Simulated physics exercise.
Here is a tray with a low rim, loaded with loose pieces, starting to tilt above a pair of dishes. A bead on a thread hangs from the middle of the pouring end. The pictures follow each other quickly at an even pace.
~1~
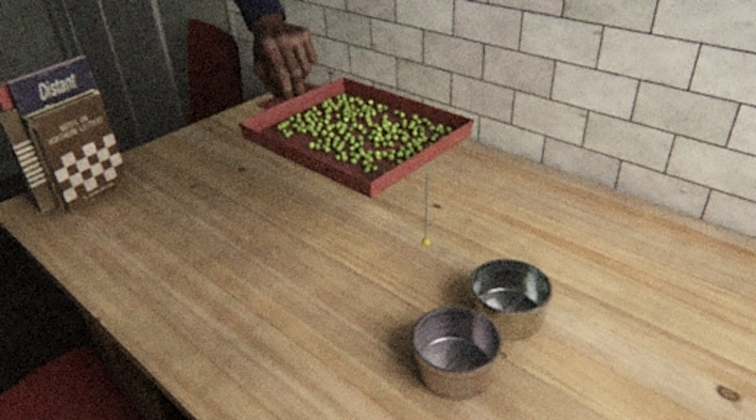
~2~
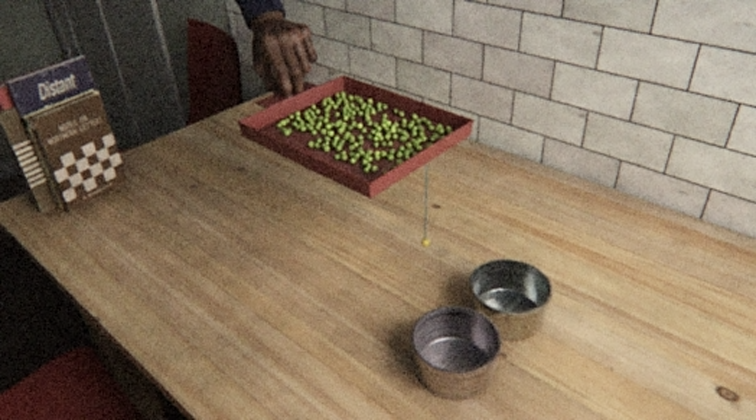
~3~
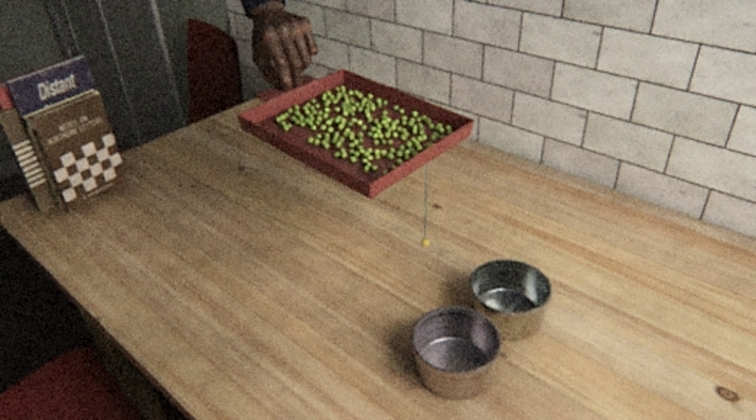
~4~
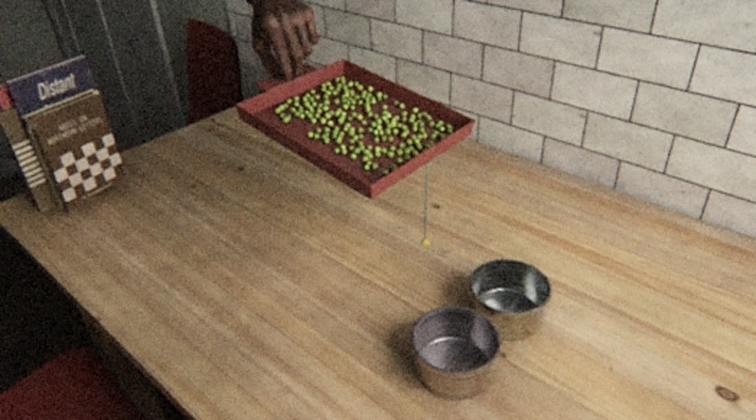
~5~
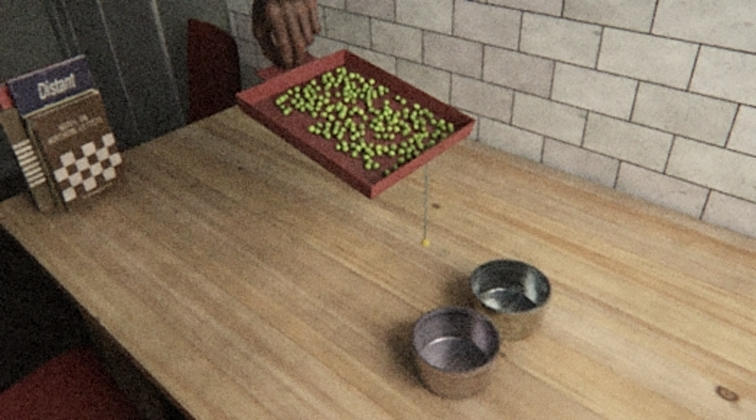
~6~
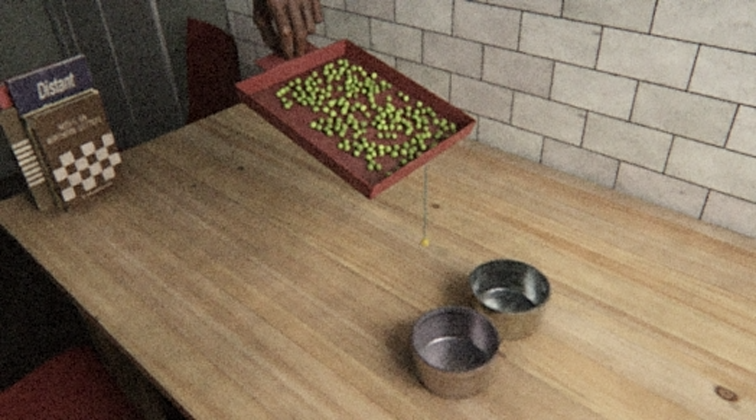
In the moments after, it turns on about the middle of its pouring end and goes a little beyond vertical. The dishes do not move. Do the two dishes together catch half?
Together they catch under half.
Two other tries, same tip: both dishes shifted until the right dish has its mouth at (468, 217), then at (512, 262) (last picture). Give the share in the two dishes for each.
First some 0, then 30 per cent.
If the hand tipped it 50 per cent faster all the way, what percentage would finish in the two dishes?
Some 10 per cent.
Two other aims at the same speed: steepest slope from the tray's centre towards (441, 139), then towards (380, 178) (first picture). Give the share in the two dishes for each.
About 0 and 0 per cent.
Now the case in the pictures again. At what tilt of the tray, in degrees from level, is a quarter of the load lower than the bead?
Around 105° of tilt.
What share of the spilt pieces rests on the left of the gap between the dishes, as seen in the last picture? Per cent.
Close to 90 per cent.
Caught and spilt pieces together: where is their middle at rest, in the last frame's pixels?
Around (442, 314).
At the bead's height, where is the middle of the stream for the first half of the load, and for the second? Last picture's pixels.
Early half (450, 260), late half (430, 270).
Shortly afterwards, tray tipped steeply; all but a few on the tray; only a few outside both; only a few in the air.
Next, tray tipped past a quarter turn; near two thirds on the tray; only a few in the right dish; a little outside both; near a third in the air.
Some moments later, tray tipped past a quarter turn; only a few in the left dish; a little in the right dish; all but a few outside both.
In the end, tray tipped past a quarter turn; only a few in the left dish; a little in the right dish; all but a few outside both.
